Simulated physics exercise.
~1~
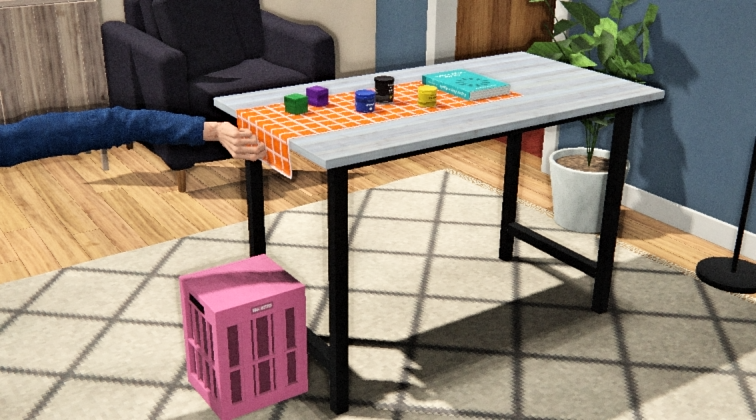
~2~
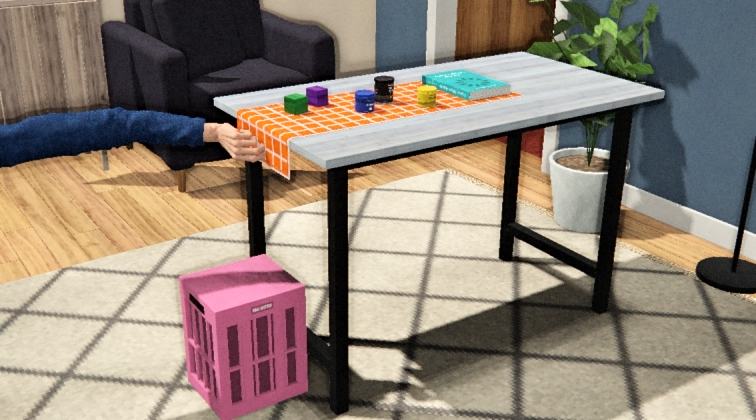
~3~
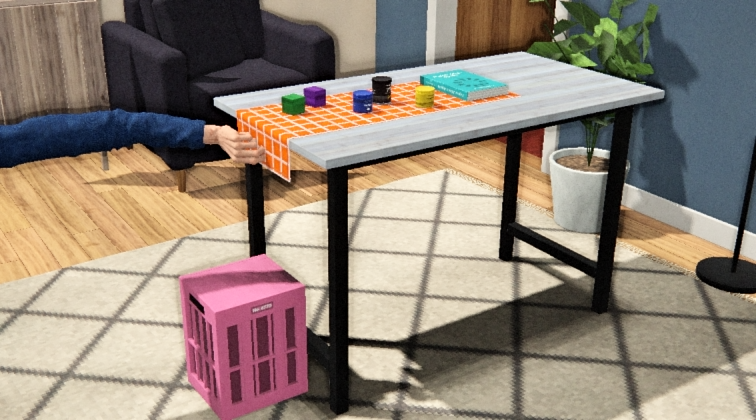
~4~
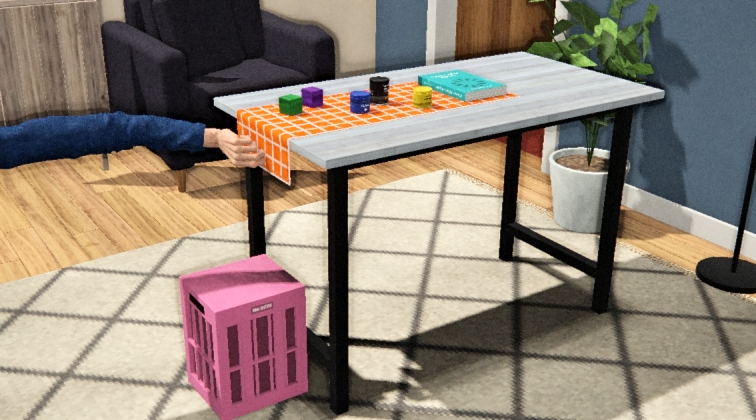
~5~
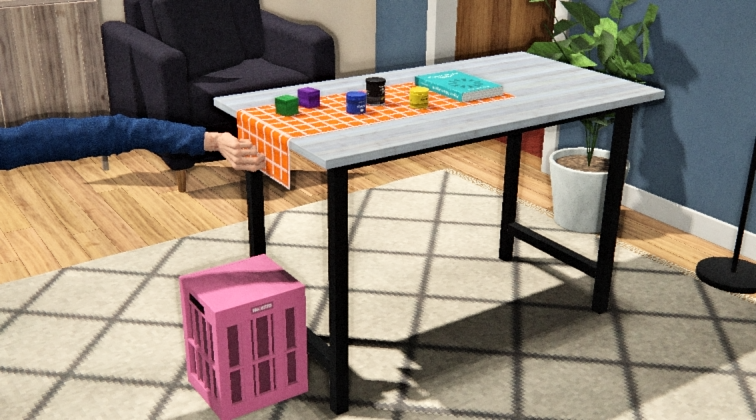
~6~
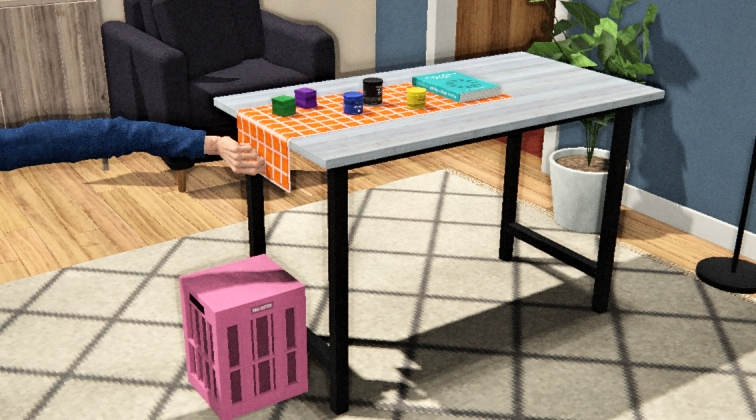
An arm in a blue sleeve reaches in from the left to a grey-topped table in a living room, seen from slightly above by a still camera. On an orange checked cloth sit green and purple cubes, blue and yellow pots, a black can and a teal book, with a pink crate below. The hand slowly draws the cloth's hanging end downward, and the objects shift slightly left with it.
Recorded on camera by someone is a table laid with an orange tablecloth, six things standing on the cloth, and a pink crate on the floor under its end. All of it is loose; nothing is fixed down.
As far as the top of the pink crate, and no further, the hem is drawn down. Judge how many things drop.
Oh, the ones that fall number three in all this time.
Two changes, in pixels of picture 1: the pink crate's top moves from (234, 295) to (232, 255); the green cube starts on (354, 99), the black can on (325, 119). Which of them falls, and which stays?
Observed: Green cube remains seated; black can departs.
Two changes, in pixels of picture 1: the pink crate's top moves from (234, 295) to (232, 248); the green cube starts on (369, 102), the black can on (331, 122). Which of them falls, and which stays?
Green cube stays, black can is gone.
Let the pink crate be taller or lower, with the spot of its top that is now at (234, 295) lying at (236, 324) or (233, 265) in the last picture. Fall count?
Then 4 and 2.
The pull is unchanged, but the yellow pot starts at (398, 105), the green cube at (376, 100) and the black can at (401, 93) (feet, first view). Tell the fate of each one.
Each in turn: The yellow pot stays aloft, the green cube stays aloft, the black can stays aloft.
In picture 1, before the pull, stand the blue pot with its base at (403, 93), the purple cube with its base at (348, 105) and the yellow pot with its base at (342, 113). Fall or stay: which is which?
Outcome: Blue pot keeps its perch; purple cube is gone; yellow pot is gone.
Soon after, hem near (264, 216); green cube gone.
Then, hem near (264, 248); green cube and purple cube gone.
At rest, hem on the crate; green cube, purple cube and blue pot gone. The answer is three.
